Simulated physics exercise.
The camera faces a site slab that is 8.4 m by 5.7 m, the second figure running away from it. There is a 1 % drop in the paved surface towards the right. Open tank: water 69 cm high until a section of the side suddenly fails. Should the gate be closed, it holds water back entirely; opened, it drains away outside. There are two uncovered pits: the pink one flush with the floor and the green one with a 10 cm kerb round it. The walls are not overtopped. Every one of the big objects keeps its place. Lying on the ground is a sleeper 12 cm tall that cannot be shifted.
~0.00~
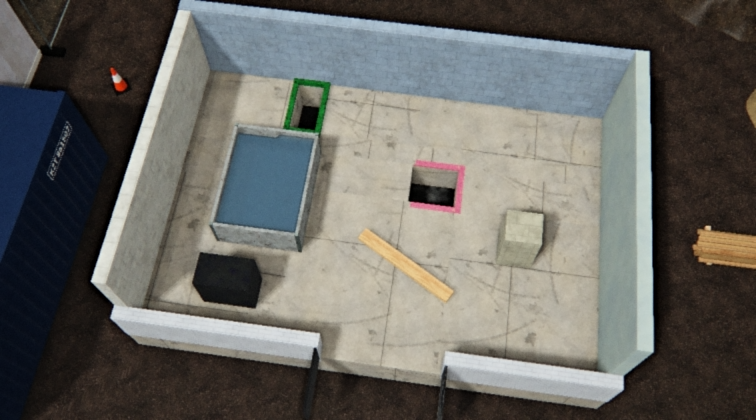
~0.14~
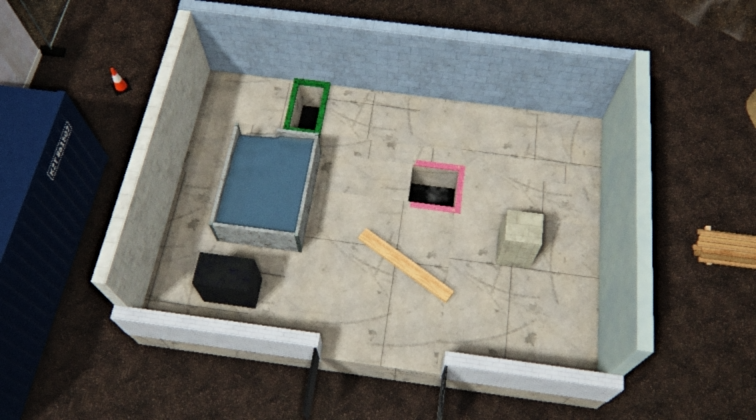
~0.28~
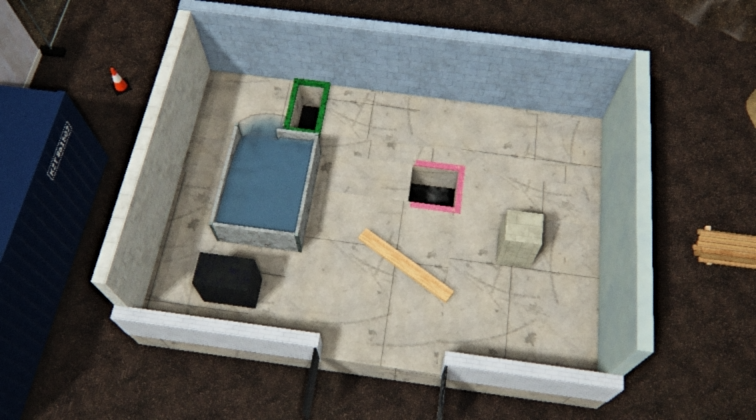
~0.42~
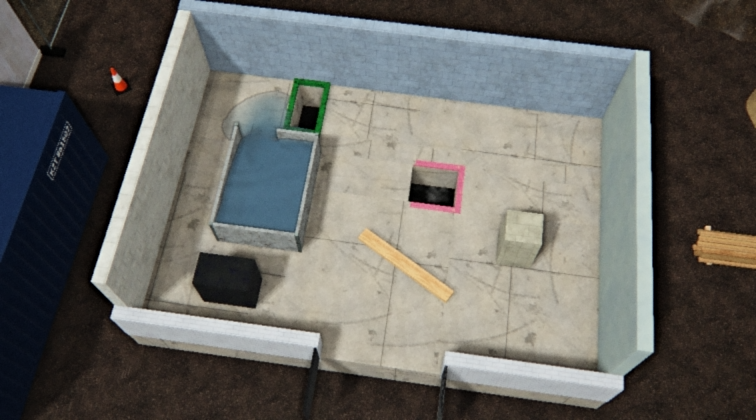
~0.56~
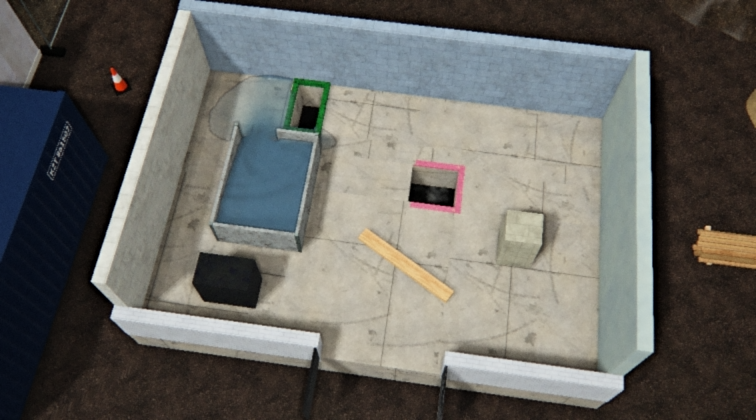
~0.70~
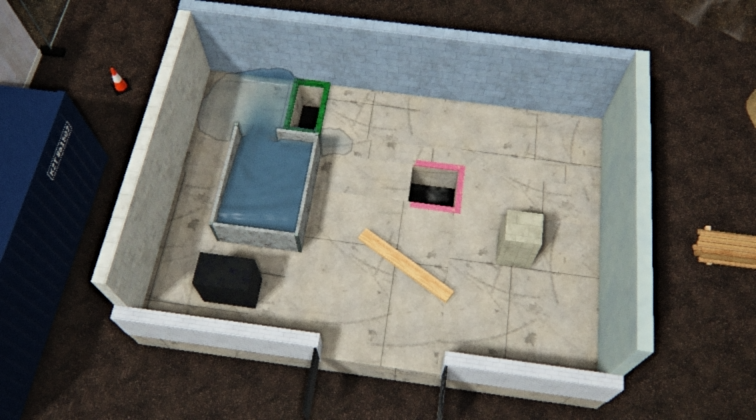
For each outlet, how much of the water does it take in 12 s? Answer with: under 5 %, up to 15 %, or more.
Gate: Less than 5 %; pink pit: Less than 5 %; green pit: More than 15 %.
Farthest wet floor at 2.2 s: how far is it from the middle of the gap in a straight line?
It's close to 2.2 metres.
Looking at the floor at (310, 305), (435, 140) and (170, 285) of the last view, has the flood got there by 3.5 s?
Going through the three points: Not yet touched, then not yet touched, then awash.
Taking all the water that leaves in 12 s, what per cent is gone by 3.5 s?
Roughly 45 %.
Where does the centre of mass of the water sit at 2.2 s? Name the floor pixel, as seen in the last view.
Its balance point sits around (260, 158).
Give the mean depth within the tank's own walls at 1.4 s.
The mean depth is around 49 cm.
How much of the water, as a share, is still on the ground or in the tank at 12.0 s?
Some 70 out of every hundred parts.
After 1.4 s water covers 10 % of the floor and is deepest (53 cm) near (219, 73); gone so far, the gate 0 %, the pink pit 0 %, the green pit 3 %.
After 2.2 s water covers 10 % of the floor and is deepest (41 cm) near (292, 82); gone so far, the gate 0 %, the pink pit 0 %, the green pit 8 %.
After 3.5 s water covers 20 % of the floor and is deepest (29 cm) near (291, 89); gone so far, the gate 0 %, the pink pit 0 %, the green pit 14 %.
After 7.0 s water covers 35 % of the floor and is deepest (19 cm) near (178, 324); gone so far, the gate 0 %, the pink pit 1 %, the green pit 24 %.
After 12.0 s water covers 50 % of the floor and is deepest (12 cm) near (221, 195); gone so far, the gate 2 %, the pink pit 1 %, the green pit 27 %.
